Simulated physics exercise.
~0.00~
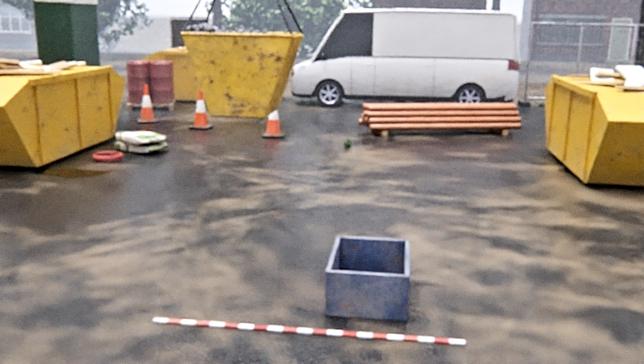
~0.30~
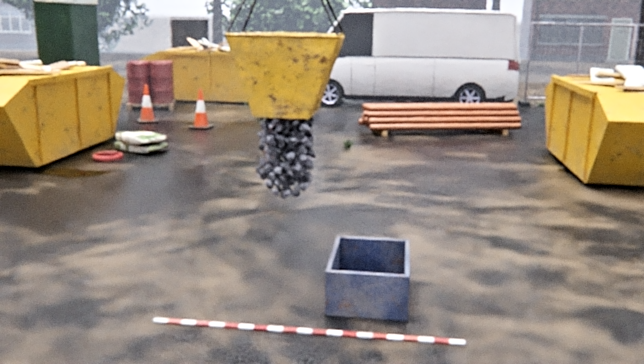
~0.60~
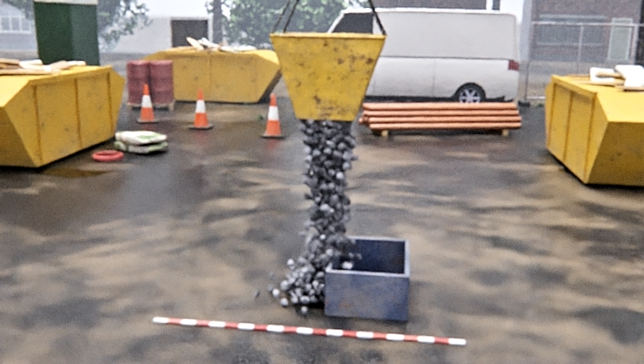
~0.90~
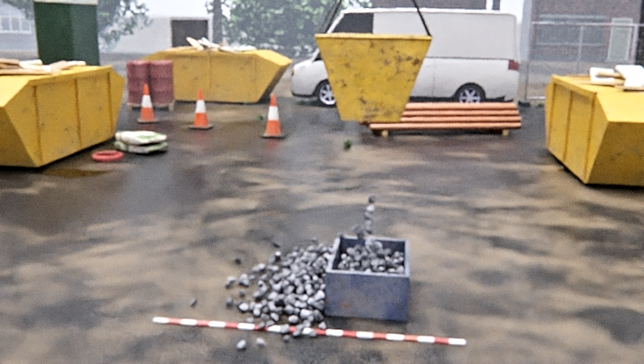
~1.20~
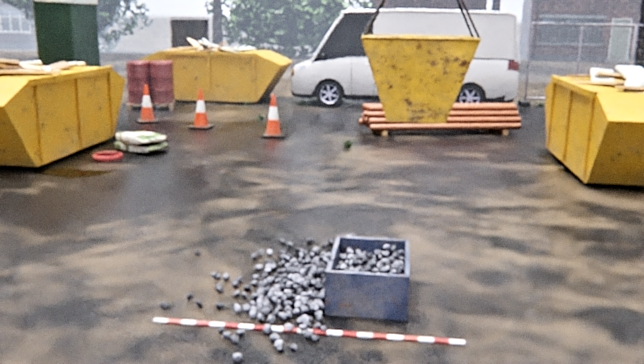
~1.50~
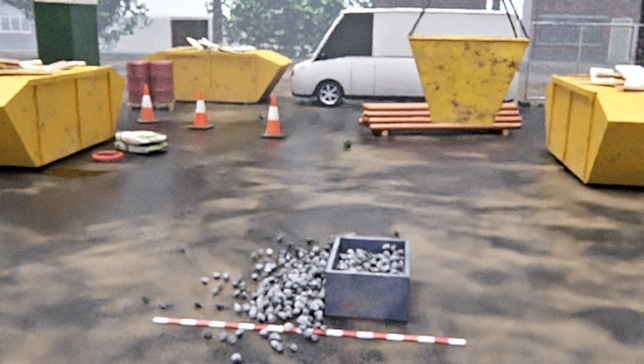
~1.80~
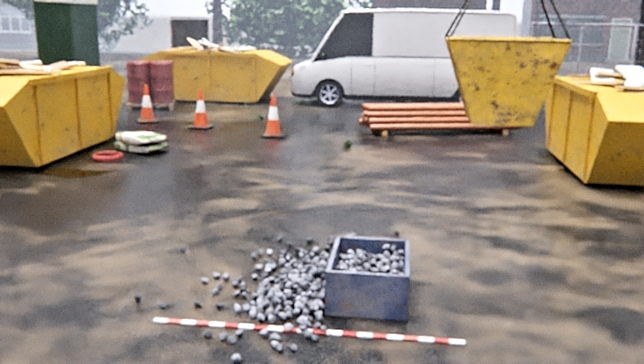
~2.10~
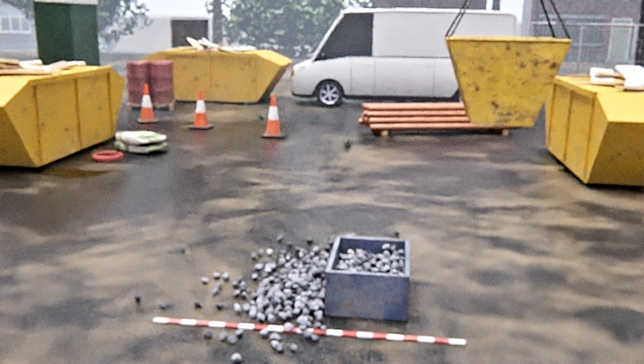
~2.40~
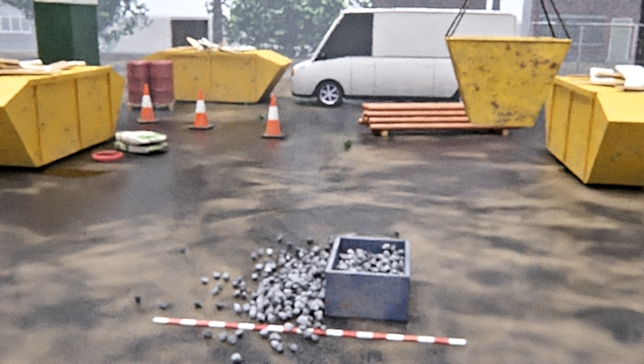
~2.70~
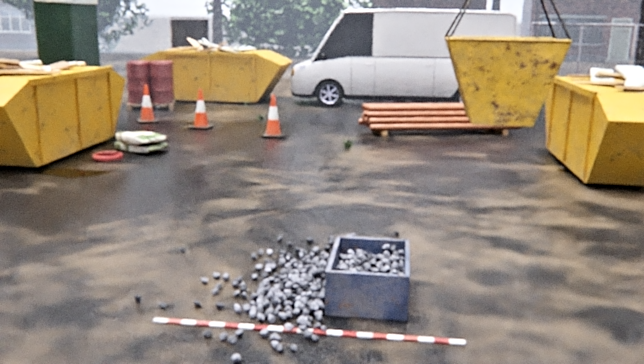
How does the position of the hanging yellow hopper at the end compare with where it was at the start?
At the start it hangs on the left, beside the front of the white van. By the end it is well over to the right, by the right end of the orange stack and close to the yellow skip at the right edge.
